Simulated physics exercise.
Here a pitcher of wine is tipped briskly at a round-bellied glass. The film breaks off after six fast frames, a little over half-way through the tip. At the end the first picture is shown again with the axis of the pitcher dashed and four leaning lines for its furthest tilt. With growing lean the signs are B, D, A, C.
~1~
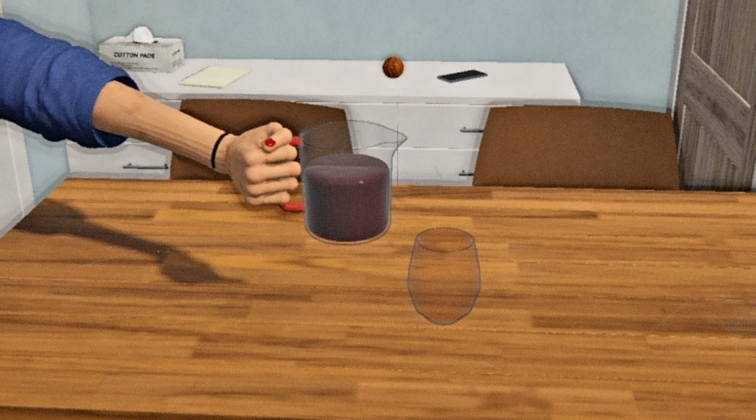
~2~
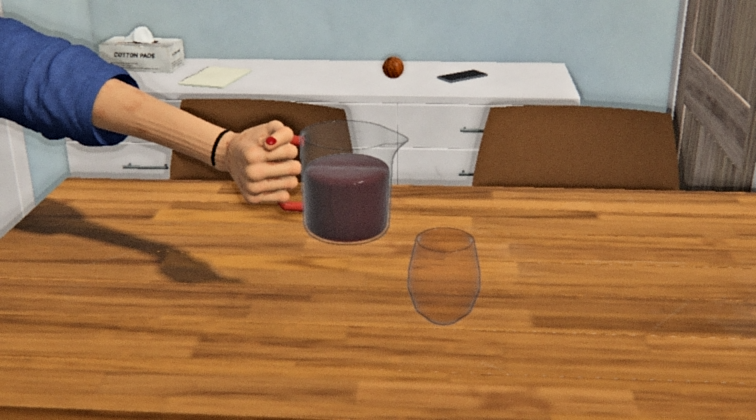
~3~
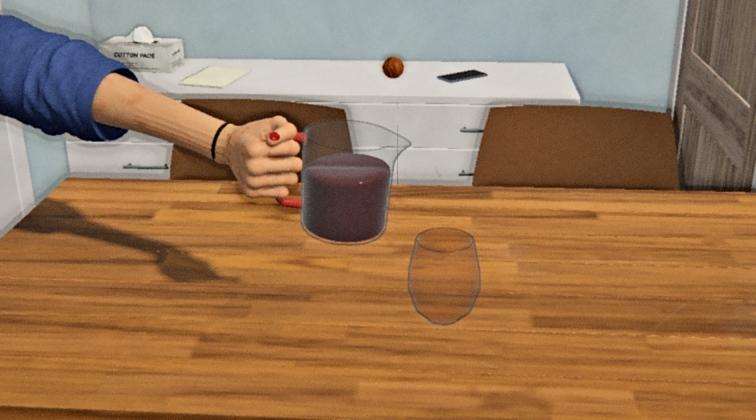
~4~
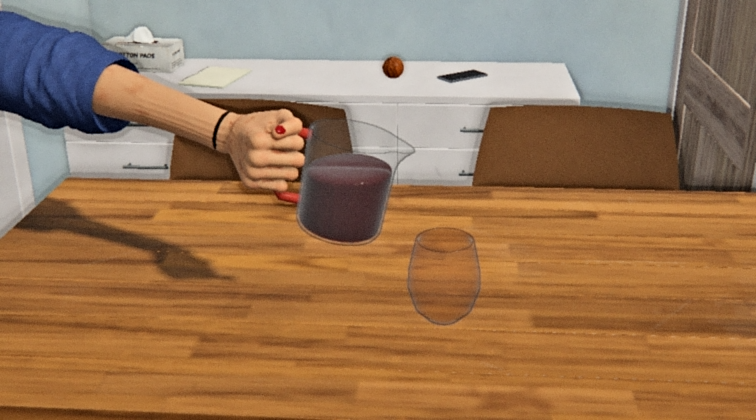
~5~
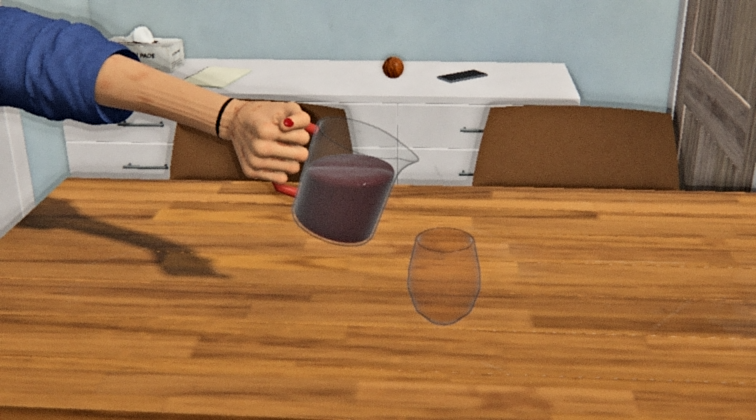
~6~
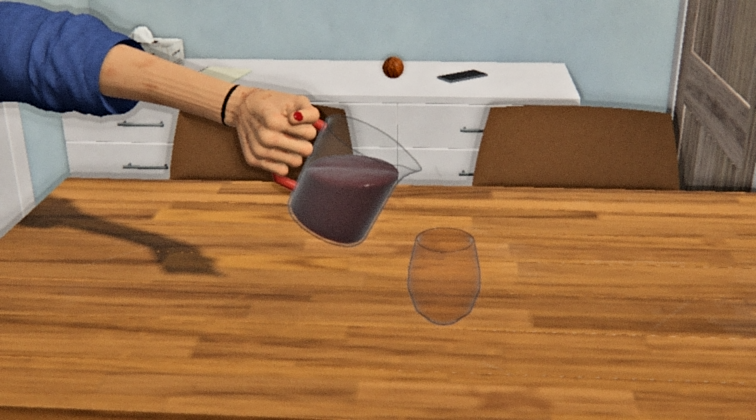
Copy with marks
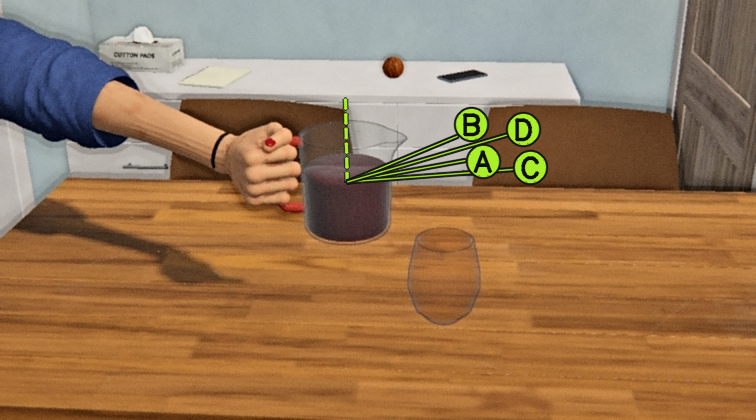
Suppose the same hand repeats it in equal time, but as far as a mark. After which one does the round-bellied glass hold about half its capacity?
Use mark B.
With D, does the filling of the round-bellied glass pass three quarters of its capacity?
No, less.
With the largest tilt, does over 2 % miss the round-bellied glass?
Yes.
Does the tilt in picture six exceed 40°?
No, it does not.
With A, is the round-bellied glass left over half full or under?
Over half.
In lime, A at (465, 160); B at (457, 136); C at (513, 169); D at (507, 134).
With A, the round-bellied glass ends with about 74 % of what it can hold; 8 % of the wine is spilt.
With B, the round-bellied glass ends with about 52 % of what it can hold.
With C, the round-bellied glass ends with about 73 % of what it can hold; 19 % of the wine is spilt.
With D, the round-bellied glass ends with about 64 % of what it can hold; 4 % of the wine is spilt.
